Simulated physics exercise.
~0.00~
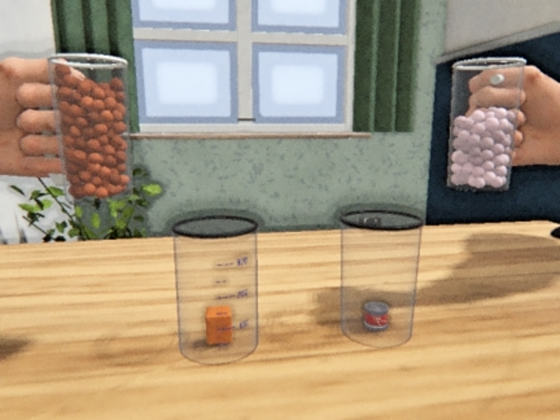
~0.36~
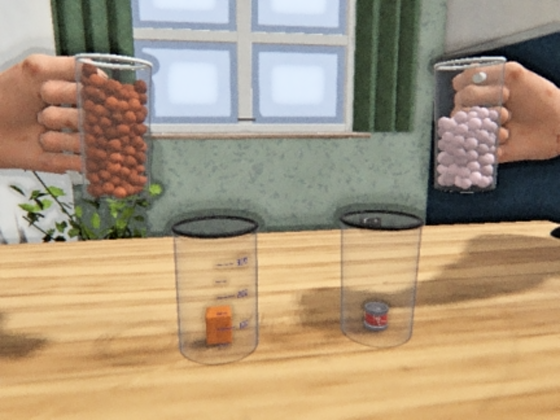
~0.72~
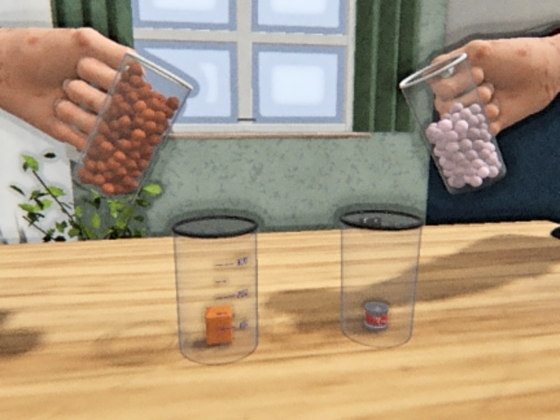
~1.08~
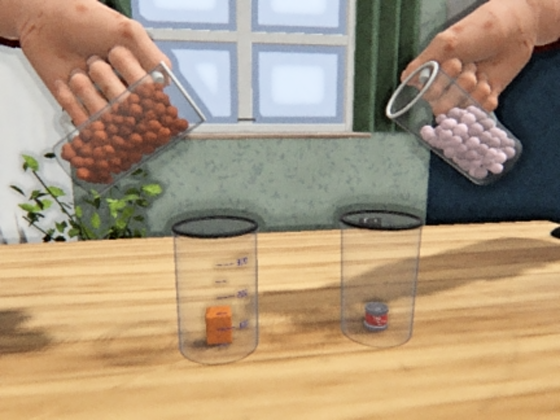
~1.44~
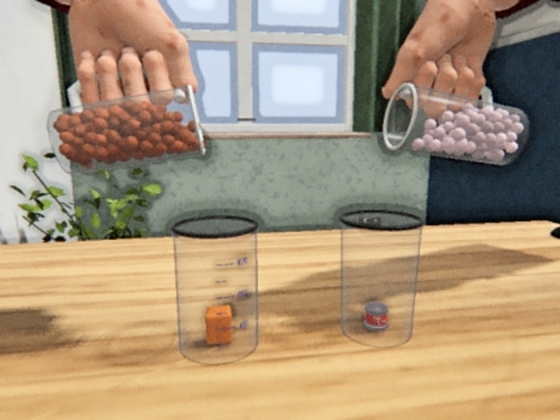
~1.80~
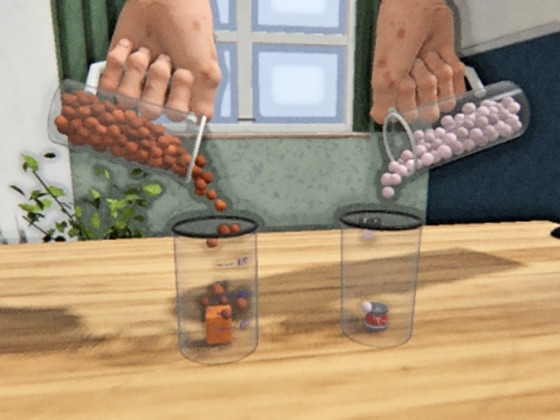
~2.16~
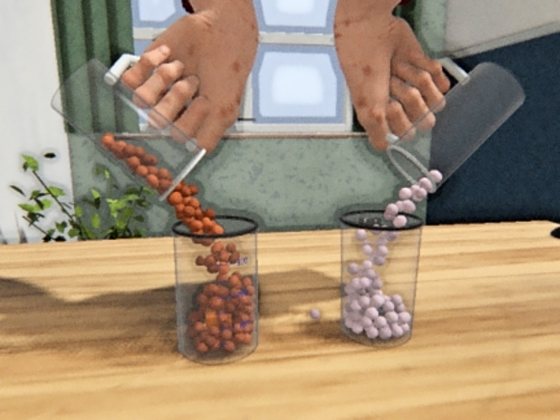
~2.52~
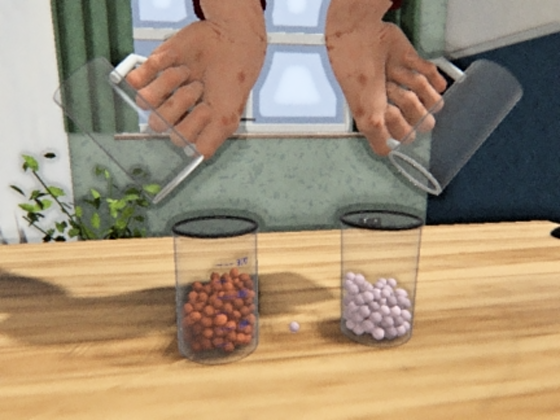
On a wooden table before a window, two hands tip cups of red-brown and pale pink balls into clear containers holding a small orange block and a little can, emptying both cups and covering both objects, with one pale ball left on the table between them.
